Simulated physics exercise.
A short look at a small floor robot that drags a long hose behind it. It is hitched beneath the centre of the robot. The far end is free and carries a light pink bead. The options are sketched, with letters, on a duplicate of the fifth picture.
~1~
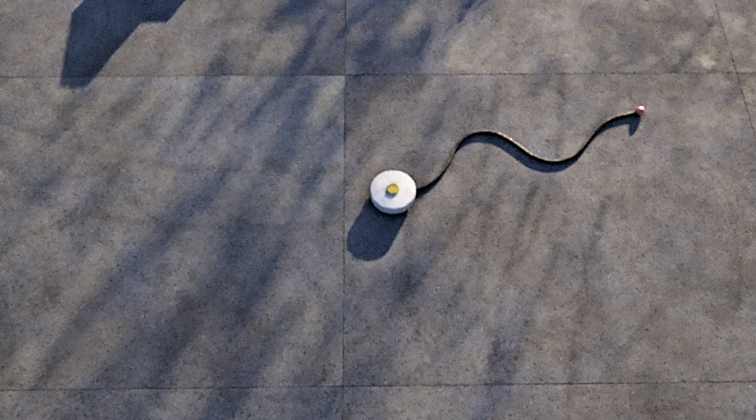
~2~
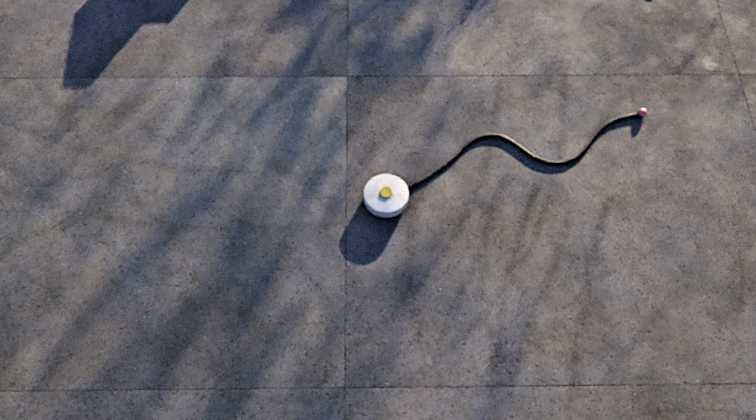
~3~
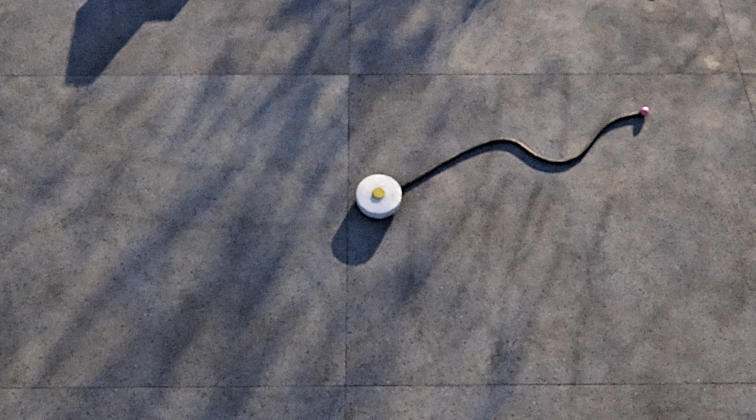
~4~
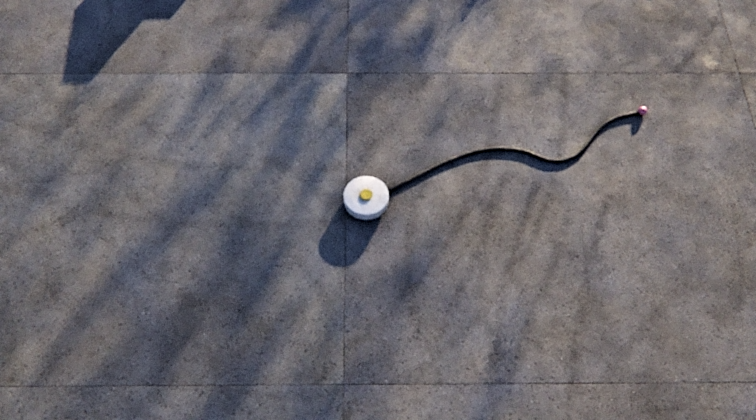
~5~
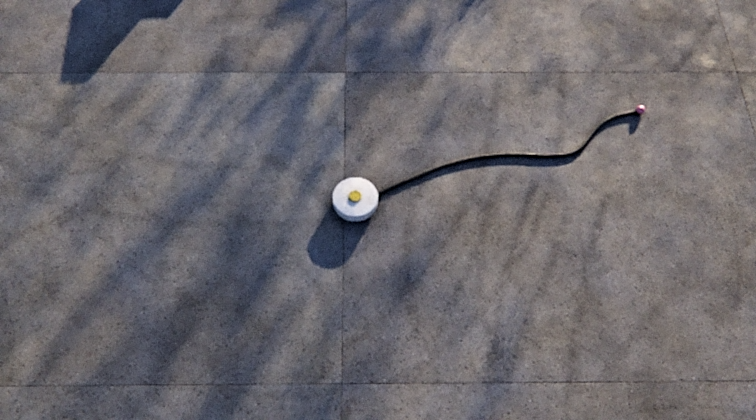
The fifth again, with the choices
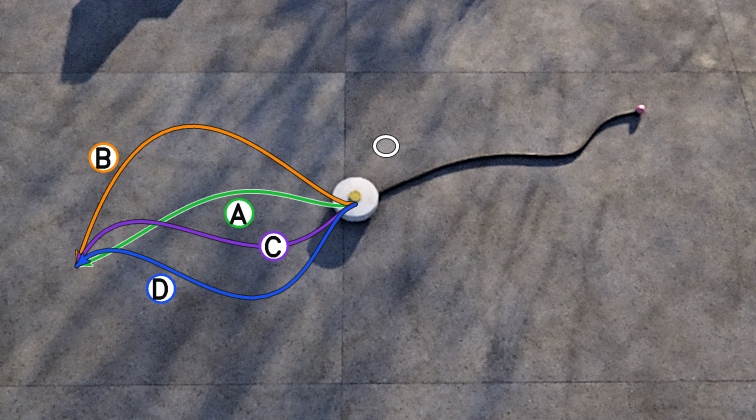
White disc-shaped floor robot with a yellow centre creeping left across grey paving, its wavy dark hose straightening nearest the robot first.
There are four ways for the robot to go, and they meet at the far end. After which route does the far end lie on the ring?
Route B.
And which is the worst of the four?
That is D.
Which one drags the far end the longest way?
Route B.
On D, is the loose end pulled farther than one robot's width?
Yes.
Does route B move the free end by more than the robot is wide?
On that route, yes.
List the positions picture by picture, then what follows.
Robot (393, 193); free end (640, 111), in the first picture.
Robot (386, 197); free end (642, 112), in the second picture.
Robot (379, 197); free end (644, 112), in the third picture.
Robot (366, 199); free end (642, 111), in the fourth picture.
Robot (355, 200); free end (640, 110), in the fifth picture.
On the marked copy, A from (356, 204) via (214, 197) to (79, 265); B from (356, 204) via (194, 126) to (77, 264); C from (356, 204) via (213, 237) to (77, 266); D from (356, 204) via (232, 295) to (77, 266); the ring at (386, 146).
Following B. Soon after the start, robot (239, 134), middle of the hose (402, 156), free end (558, 137).
Later, robot (118, 167), middle of the hose (285, 142), free end (443, 145).
In the end, robot (74, 262), middle of the hose (228, 176), free end (385, 143); the free end is on the ring.
As for the rest, A leaves the free end at (407, 168); C leaves the free end at (412, 184); D leaves the free end at (419, 201).
